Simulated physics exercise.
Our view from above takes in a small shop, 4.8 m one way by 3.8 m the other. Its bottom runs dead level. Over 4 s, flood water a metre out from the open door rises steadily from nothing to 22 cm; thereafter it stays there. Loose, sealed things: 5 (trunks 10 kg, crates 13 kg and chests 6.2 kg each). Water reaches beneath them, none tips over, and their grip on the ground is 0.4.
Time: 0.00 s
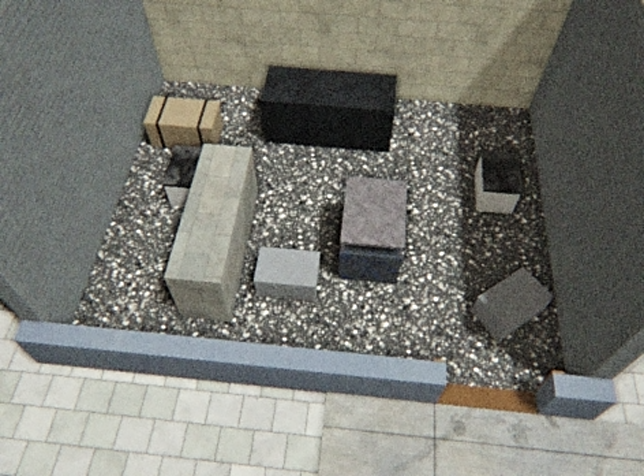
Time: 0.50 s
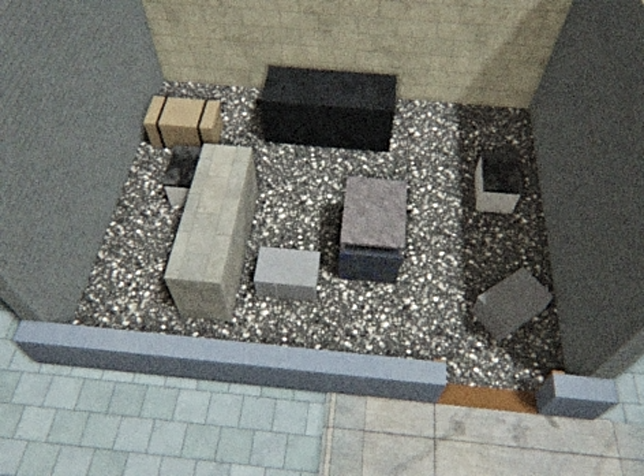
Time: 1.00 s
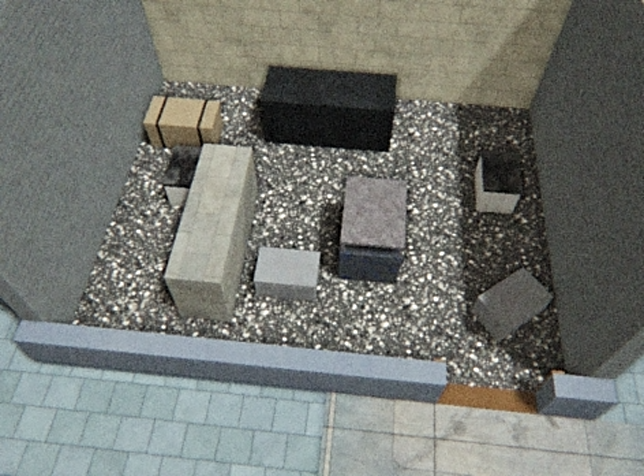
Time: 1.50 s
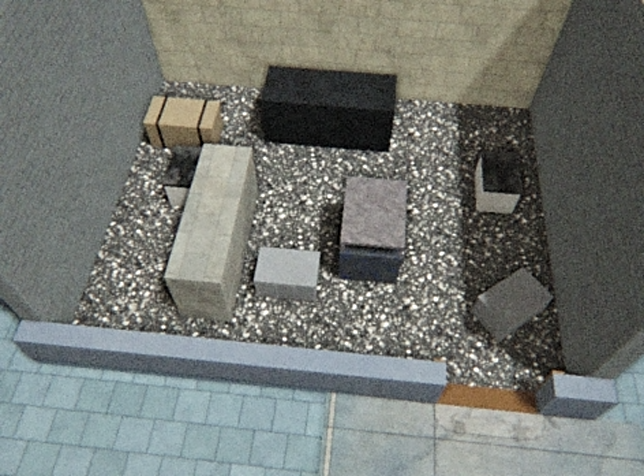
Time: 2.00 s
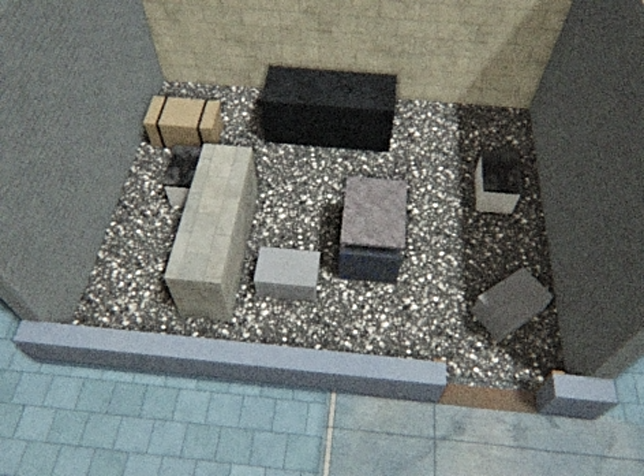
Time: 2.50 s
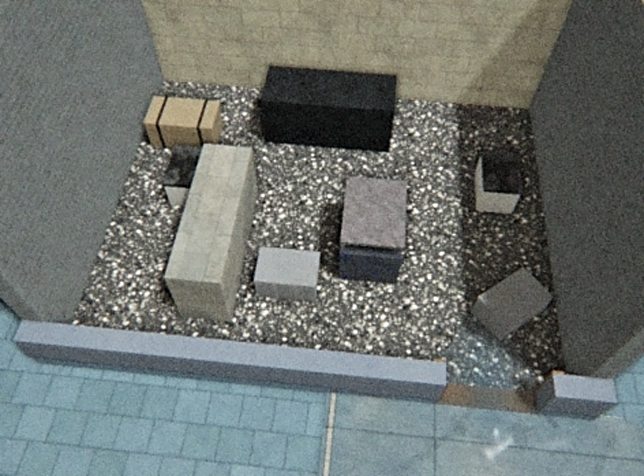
In this clip, seen from above, bluish water spreads over the pale paving outside a gravel-floored, walled space holding several blocks and boxes, then enters through a gap in the low front wall at right, while the objects stay still.
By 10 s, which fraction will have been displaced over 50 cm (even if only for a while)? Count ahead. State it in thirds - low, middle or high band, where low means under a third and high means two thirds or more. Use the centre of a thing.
Middle band.
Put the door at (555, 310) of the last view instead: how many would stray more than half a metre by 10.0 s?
That would give 3.
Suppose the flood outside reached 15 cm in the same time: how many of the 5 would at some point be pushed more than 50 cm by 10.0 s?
With that change, 2 of them.
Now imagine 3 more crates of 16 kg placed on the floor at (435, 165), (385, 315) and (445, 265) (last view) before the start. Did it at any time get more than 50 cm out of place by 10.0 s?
Order as asked - exceeds the limit, falls below the limit, exceeds the limit.
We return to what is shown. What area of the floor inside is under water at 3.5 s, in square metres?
Near 2.0 m2 in all.
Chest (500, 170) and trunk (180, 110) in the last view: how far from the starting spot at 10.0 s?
Respectively 140 and 10 cm.
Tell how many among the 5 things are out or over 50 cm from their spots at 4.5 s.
I make it 1.
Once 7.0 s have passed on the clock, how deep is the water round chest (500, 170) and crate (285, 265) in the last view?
I'd put it at 12 cm and 1 cm respectively.
After 3.5 s 0 of 5 are over 50 cm from their spots; 0 afloat.
After 4.5 s 1 of 5 are over 50 cm from their spots; 0 afloat.
After 7.0 s 2 of 5 are over 50 cm from their spots; 2 afloat.
After 10.0 s 2 of 5 are over 50 cm from their spots, and 2 have been at some point; 3 afloat.
